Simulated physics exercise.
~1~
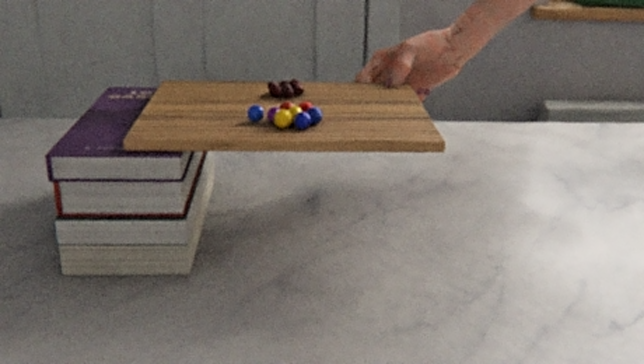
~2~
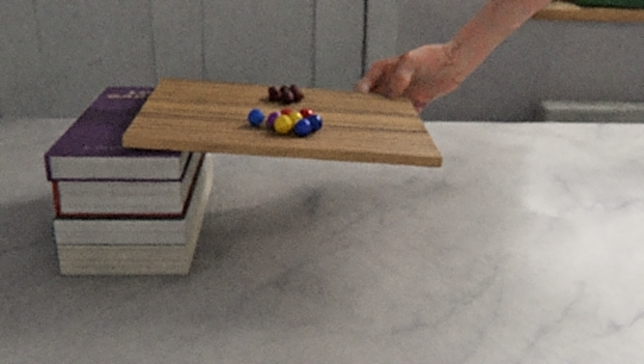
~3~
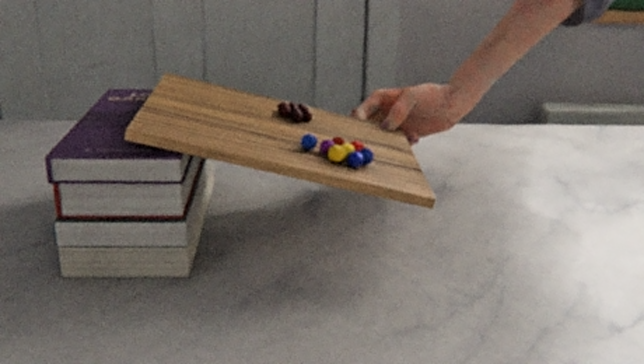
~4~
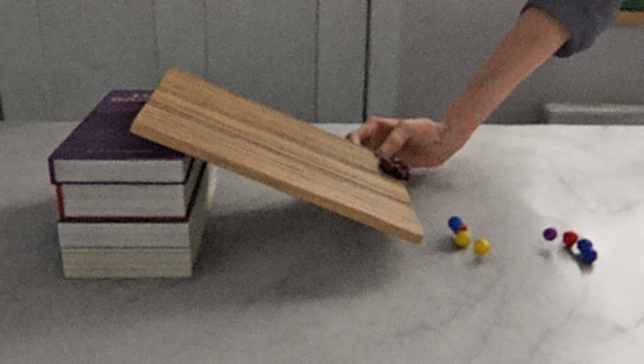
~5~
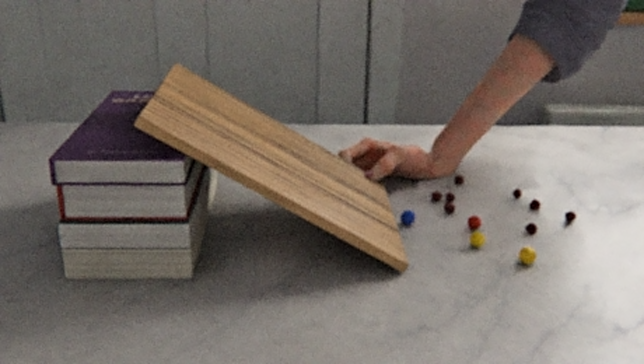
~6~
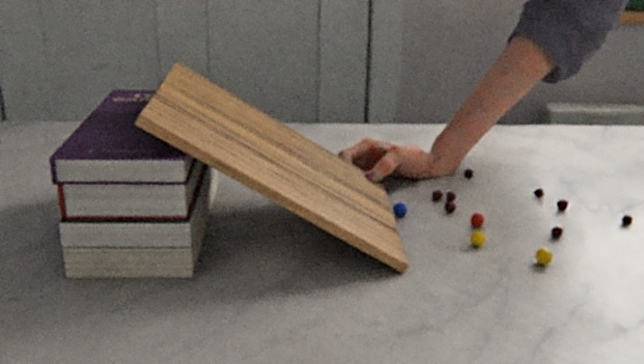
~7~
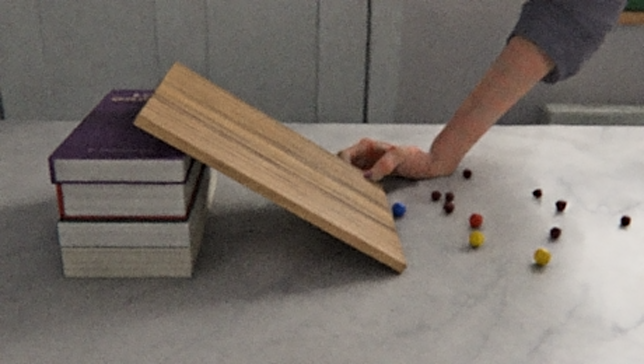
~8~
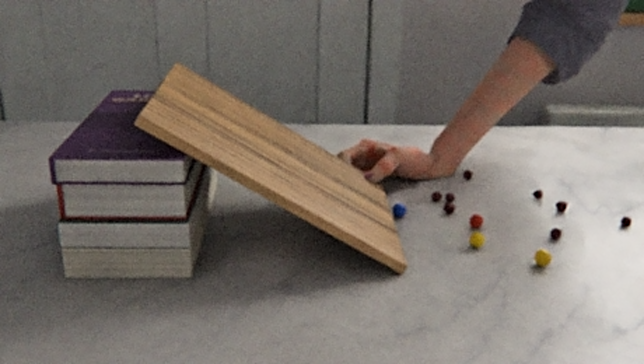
Hand lowering one end of a wooden board propped on books, sending coloured balls and dark beads rolling off and scattering rightward.
